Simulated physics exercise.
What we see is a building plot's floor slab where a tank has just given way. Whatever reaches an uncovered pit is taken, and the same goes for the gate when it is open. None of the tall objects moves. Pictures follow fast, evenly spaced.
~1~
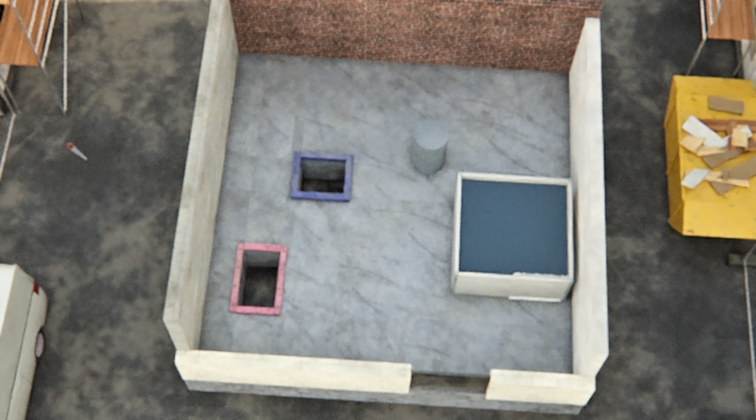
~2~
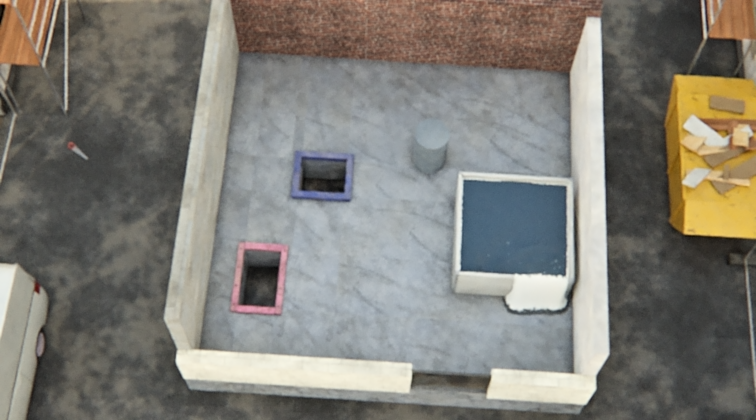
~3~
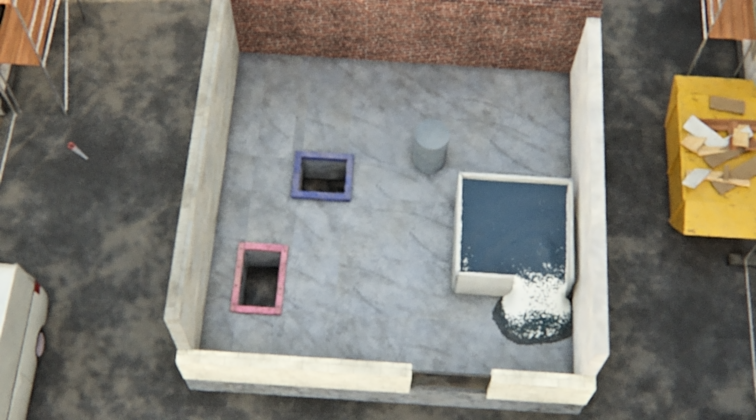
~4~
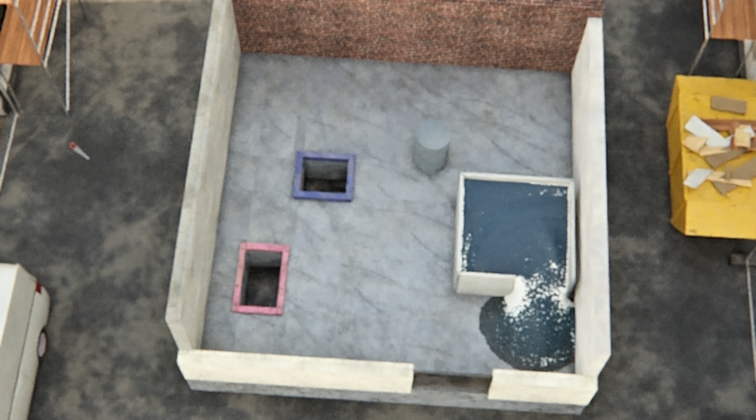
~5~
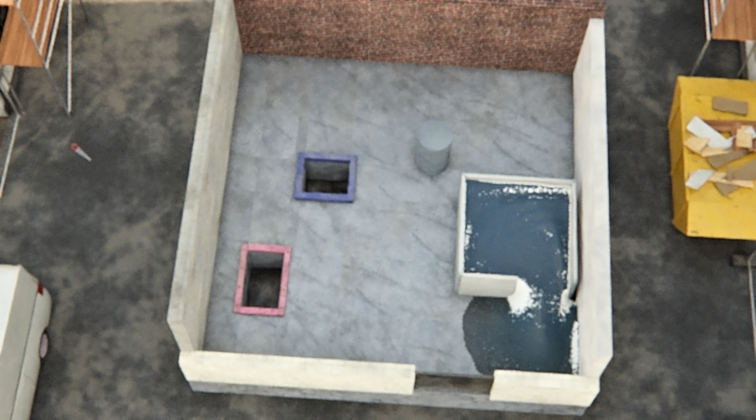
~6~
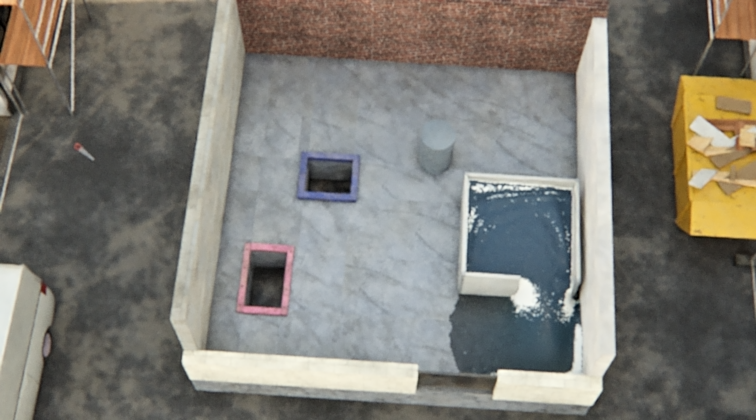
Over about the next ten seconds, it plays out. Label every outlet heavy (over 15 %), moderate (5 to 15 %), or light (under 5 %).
Labels: Gate - light, blue pit - light, pink pit - heavy.
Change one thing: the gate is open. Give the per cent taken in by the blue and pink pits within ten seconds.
Blue 0 %, pink 14 %.
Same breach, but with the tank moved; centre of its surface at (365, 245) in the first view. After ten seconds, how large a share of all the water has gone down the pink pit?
Pink: 12 %.
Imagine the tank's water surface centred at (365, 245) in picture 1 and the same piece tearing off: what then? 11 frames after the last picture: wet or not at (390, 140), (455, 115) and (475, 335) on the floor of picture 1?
Going through the three spots, I'd say high and dry, high and dry, swamped.
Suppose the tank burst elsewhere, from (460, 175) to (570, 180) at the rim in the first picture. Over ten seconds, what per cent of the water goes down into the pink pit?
Pink: 6 %.
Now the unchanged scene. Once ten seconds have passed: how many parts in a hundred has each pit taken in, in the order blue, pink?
Shares, in order: 0 % and 22 %.
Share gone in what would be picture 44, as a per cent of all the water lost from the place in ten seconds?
Roughly 60 percent.
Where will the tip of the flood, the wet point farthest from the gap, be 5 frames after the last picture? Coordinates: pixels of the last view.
Close to (363, 373), I think.
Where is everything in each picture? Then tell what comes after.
The first picture shows the water tank at (514, 228) is whole and still.
In the second picture, water pours out at (538, 290) and has run to (567, 302).
In the third picture, water pours out at (537, 290) and has run to (518, 339).
In the fourth picture, the front is at (522, 367), out from the gap at (539, 291).
In the fifth picture, the front is at a hidden place, out from the gap at (541, 292).
In the sixth picture, water pours out at (544, 291) and has run to a hidden place.
A moment on, water covers 10 % of the floor; the gate 0 %, the blue pit 0 %, the pink pit 0 %.
Next, water covers 25 % of the floor; the gate 0 %, the blue pit 0 %, the pink pit 0 %.
Then, water covers 50 % of the floor; the gate 0 %, the blue pit 0 %, the pink pit 4 %.
Later, water covers 75 % of the floor; the gate 0 %, the blue pit 0 %, the pink pit 13 %.
In the end, water covers 90 % of the floor; the gate 0 %, the blue pit 0 %, the pink pit 21 %.
